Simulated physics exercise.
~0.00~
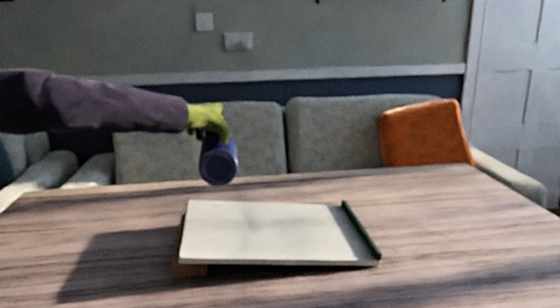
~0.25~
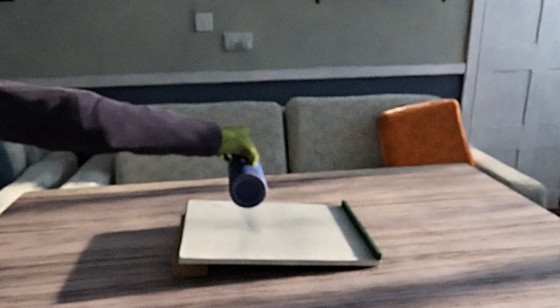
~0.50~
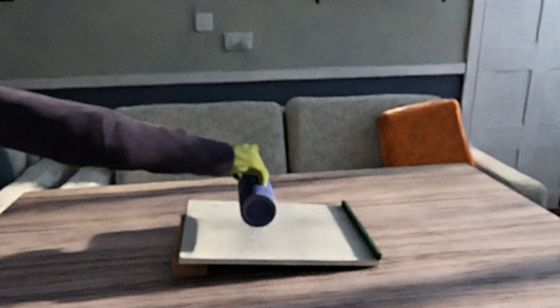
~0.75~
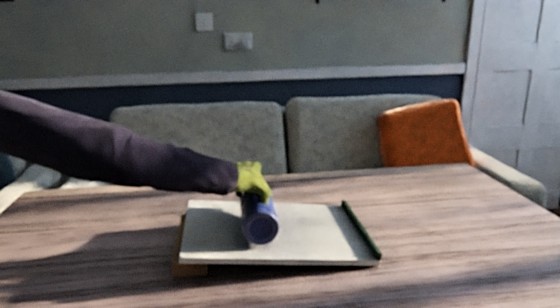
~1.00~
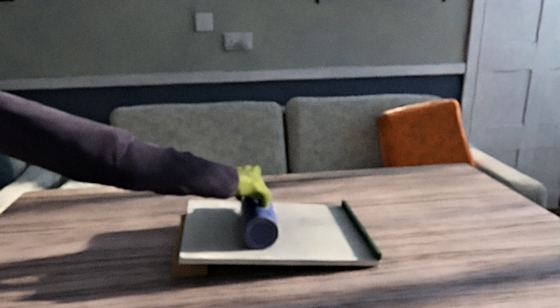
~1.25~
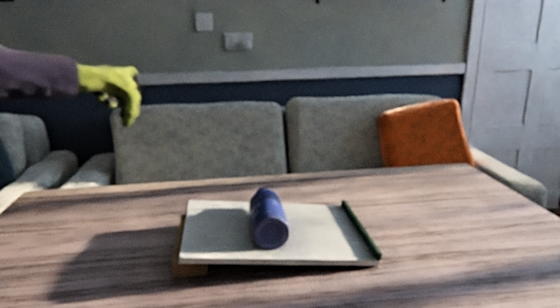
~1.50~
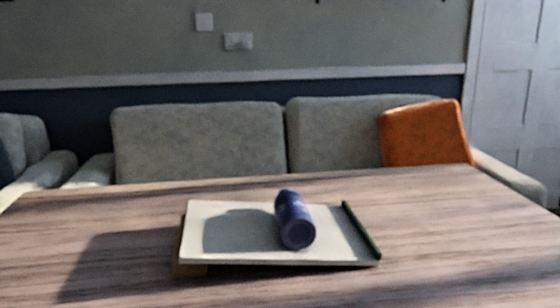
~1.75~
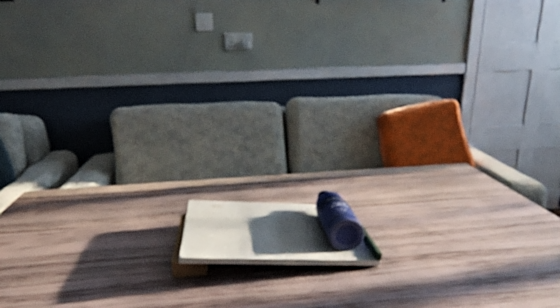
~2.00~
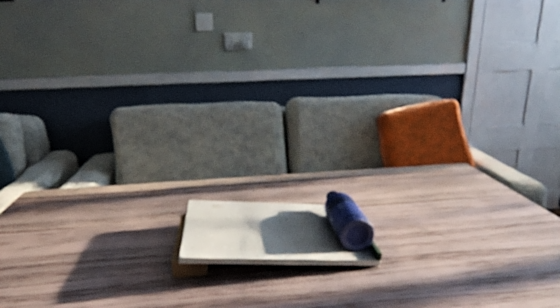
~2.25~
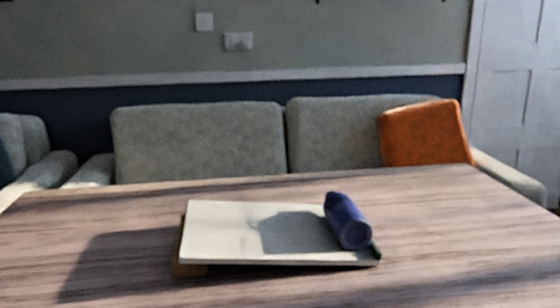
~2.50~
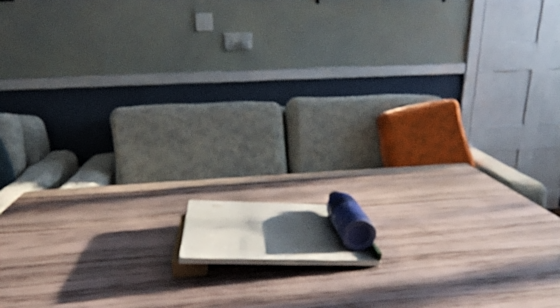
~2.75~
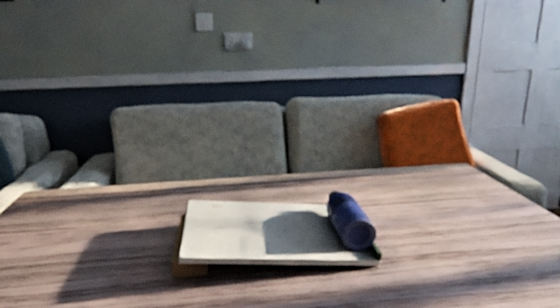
A gloved hand lowered a blue bottle on its side onto a slightly tilted board on a wooden table and let go. The bottle rolled right, down the board, and came to rest against the raised strip at its lower edge.
